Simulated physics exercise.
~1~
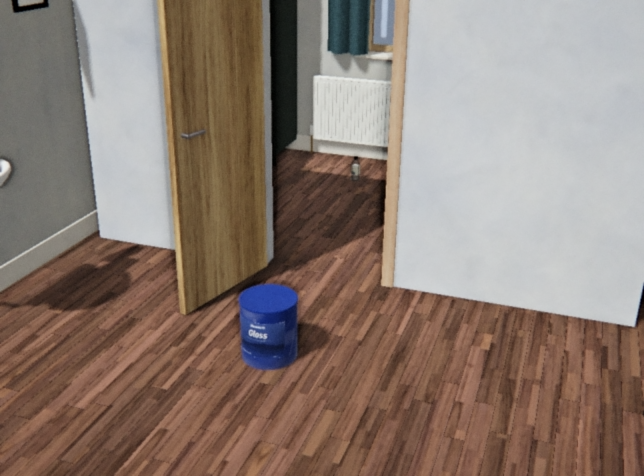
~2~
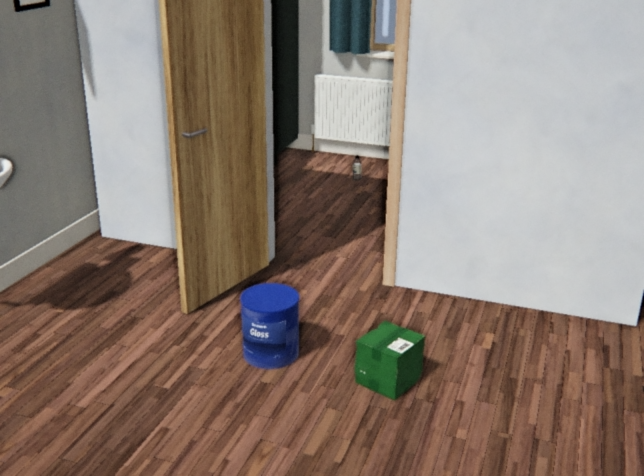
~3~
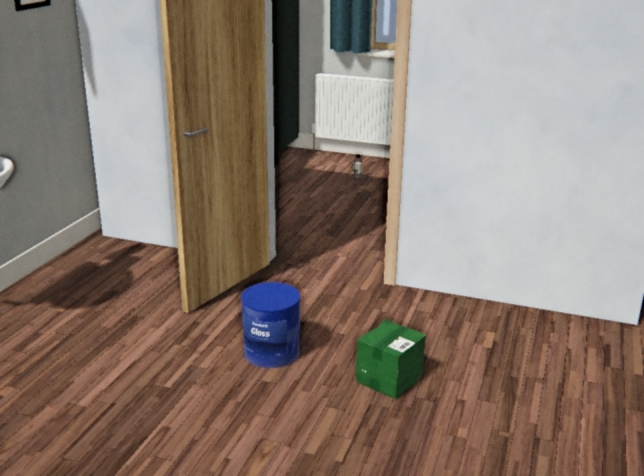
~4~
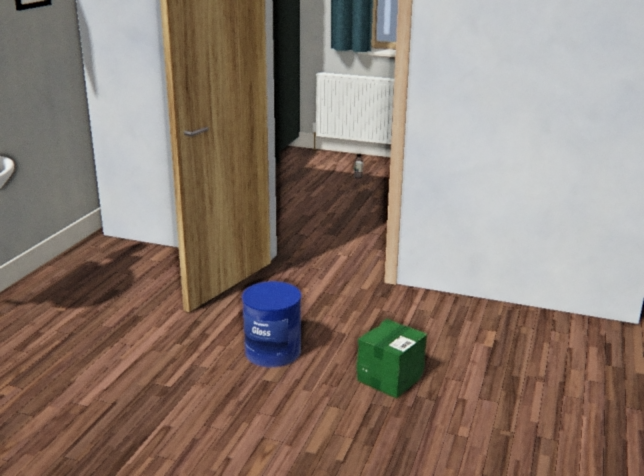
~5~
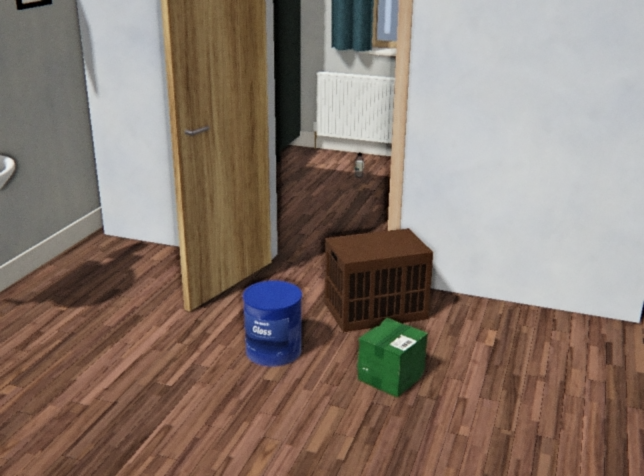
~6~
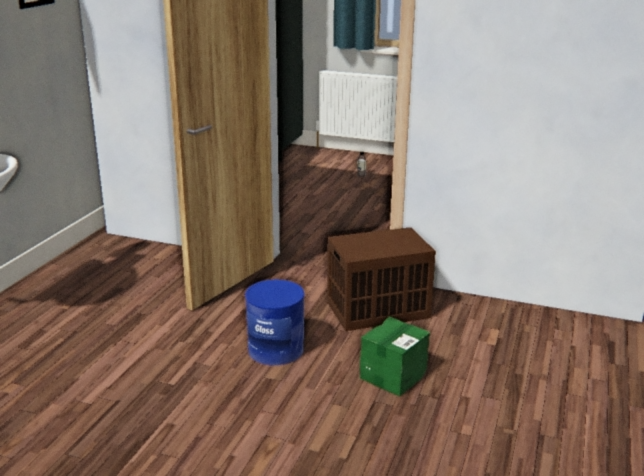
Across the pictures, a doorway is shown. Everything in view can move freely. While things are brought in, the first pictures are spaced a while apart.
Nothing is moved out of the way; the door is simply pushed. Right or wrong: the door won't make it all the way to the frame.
Right.
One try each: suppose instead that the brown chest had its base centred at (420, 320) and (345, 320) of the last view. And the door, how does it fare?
It ends up closed first and gets caught second.
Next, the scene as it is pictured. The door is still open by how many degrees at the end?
It comes to about 40°.
Then, 0.70 s after the last picture, door at 80°.
Then, 1.10 s after the last picture, door at 56°.
At rest, door at 40°; all 3 in place. Seen from the same camera at the end, brown chest near (381, 277).
